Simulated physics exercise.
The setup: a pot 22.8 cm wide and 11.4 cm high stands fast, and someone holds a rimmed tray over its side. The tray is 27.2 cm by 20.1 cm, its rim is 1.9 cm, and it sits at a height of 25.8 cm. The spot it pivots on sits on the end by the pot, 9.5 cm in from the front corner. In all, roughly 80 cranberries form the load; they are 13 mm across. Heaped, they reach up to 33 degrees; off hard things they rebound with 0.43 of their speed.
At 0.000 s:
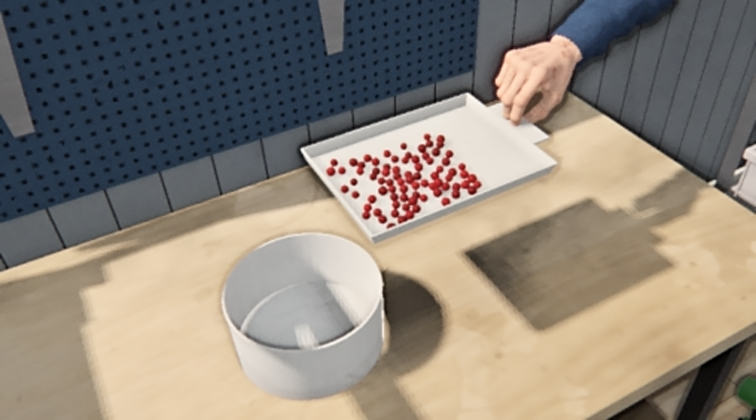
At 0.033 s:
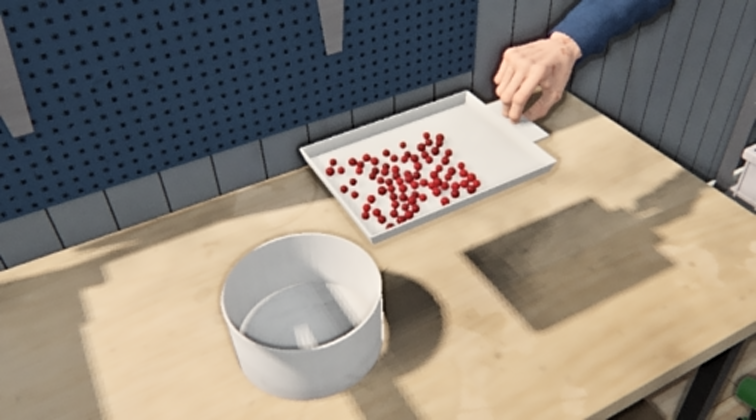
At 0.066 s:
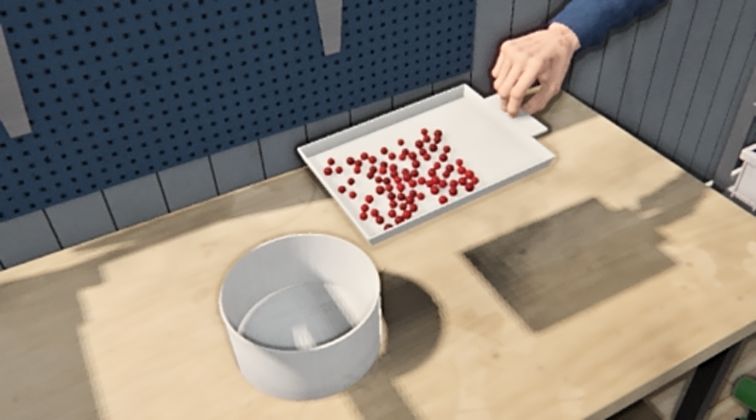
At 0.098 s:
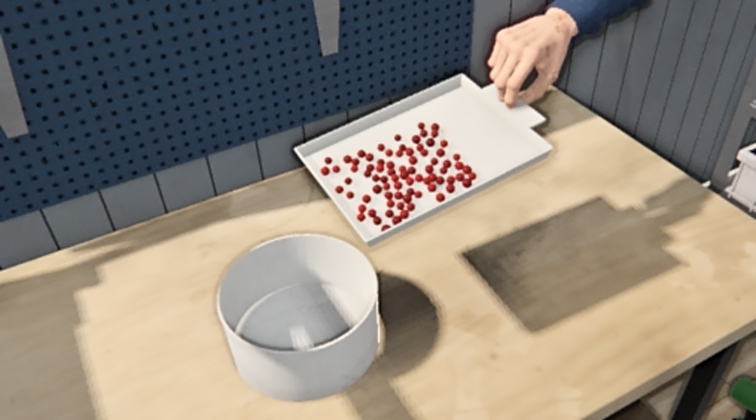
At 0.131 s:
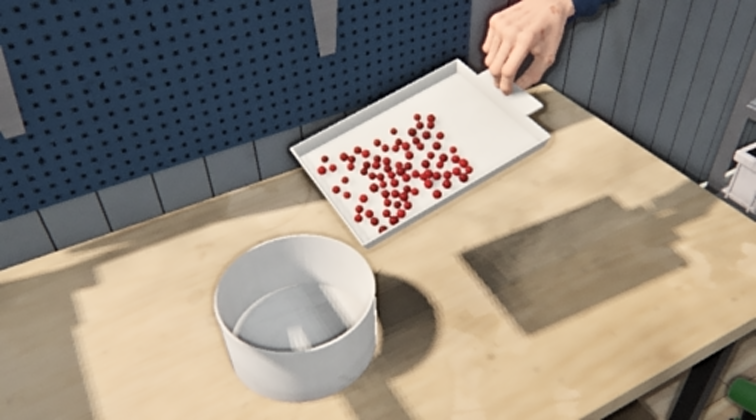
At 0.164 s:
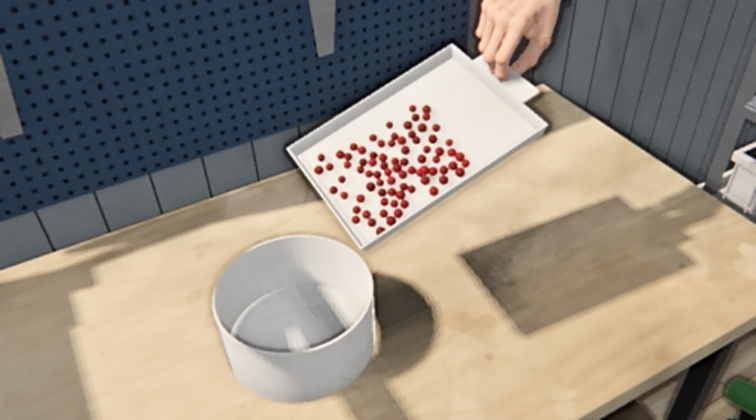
On a wooden workbench beside a blue pegboard, a hand holds the end of a white rimmed tray scattered with small red berries, near a round white pot. The tray starts out level, then the hand raises its far right end, slowly at first and then faster, leaving it clearly slanted.
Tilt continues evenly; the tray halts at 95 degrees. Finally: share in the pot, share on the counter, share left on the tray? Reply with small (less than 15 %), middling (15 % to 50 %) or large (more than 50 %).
Pot - large, counter - middling, left on the tray - small.
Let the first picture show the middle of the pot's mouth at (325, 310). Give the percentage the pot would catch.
The share would be some 100 per cent.
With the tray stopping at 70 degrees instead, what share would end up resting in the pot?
I'd expect some 30 per cent in the pot.
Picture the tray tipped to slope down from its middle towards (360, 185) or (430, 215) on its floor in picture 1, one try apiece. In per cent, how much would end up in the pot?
I'd put it at roughly 95 per cent for the first tilt and roughly 35 per cent for the second.
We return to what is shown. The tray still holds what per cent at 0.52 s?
Of the load, some 95 percent.
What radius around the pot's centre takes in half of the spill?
Close to 18 cm, give or take.
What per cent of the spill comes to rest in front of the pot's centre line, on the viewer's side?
Near 100 in a hundred.
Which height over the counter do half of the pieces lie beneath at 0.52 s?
Some 28 cm above the counter.
After 0.38 s, tilt 58 degrees; the tray holds 100 %, the pot 0 %.
Then, at 0.52 s, tilt 84 degrees; the tray holds 95 %, the pot 0 %.
Then, at 0.79 s, tilt 95 degrees; the tray holds 20 %, the pot 35 %.
By 1.7 s all is still; pot 70 %, counter 30 %, tray 0 %.
